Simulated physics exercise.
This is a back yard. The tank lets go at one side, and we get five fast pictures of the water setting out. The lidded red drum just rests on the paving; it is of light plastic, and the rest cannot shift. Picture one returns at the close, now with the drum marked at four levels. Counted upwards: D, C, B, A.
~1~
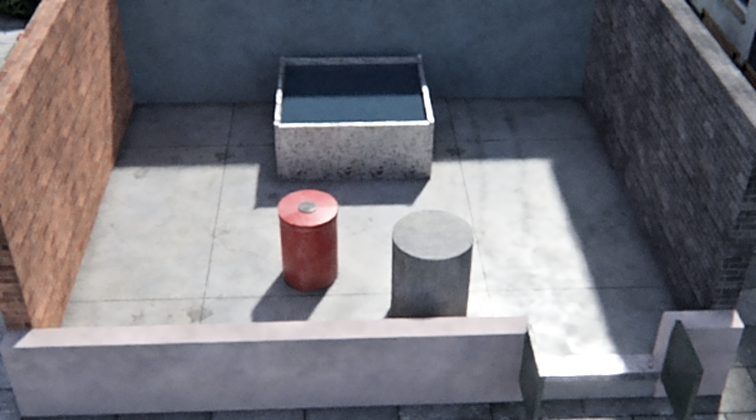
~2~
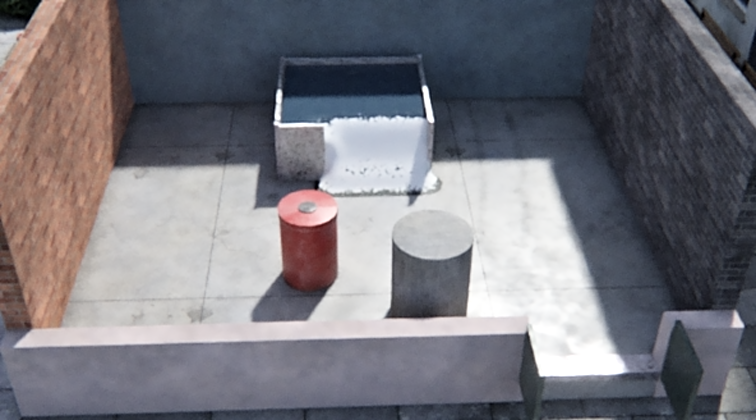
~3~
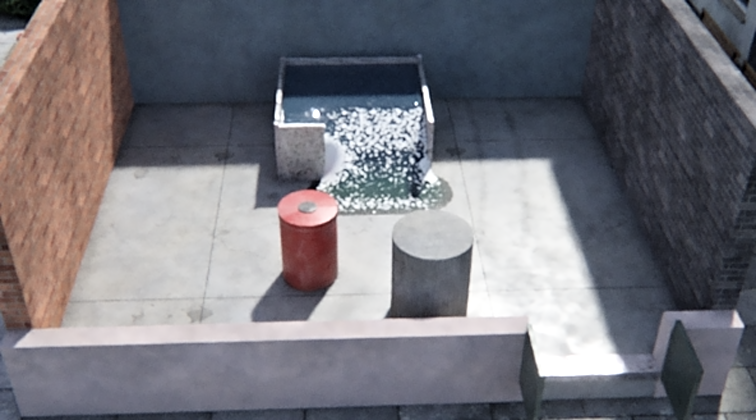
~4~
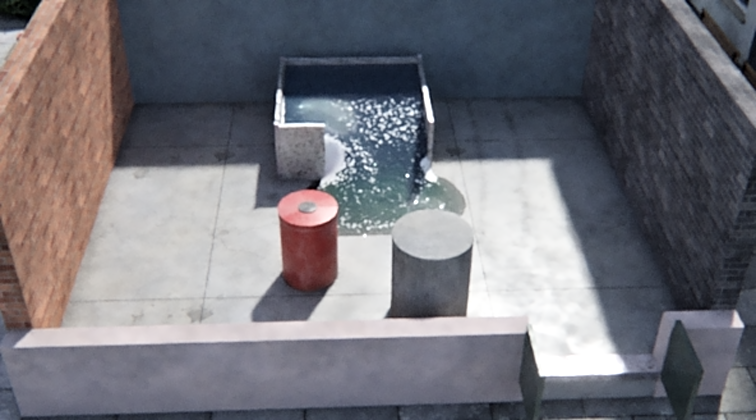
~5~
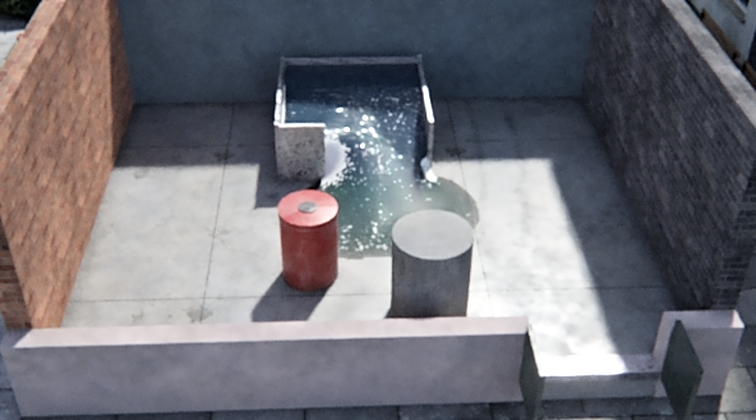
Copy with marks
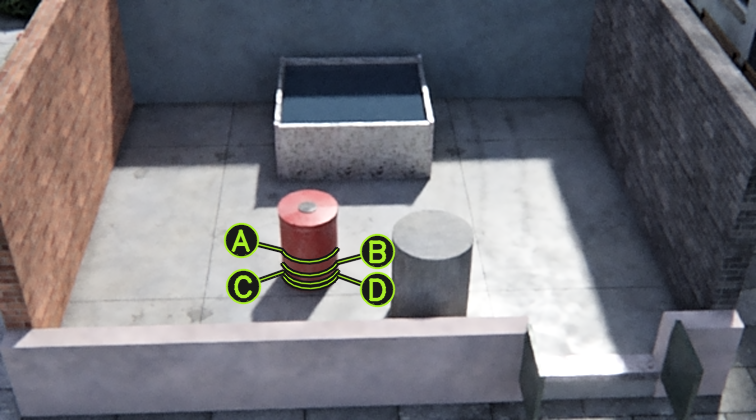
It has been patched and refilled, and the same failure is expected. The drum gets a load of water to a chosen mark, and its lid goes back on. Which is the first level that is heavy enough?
The answer is mark A.
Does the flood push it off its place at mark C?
Yes, that goes wrong.
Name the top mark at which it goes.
That would be B.
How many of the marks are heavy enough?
One.
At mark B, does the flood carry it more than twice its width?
No, it does not.
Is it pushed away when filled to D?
Yes.
On the marked copy, A at (309, 261); B at (310, 275); C at (310, 283); D at (310, 288); from the bottom up D, C, B, A.
For mark A, it does not move.
For mark B, it is pushed about half its own width away.
For mark C, it is pushed about 3 times its own width away.
For mark D, it is pushed about 5 times its own width away.
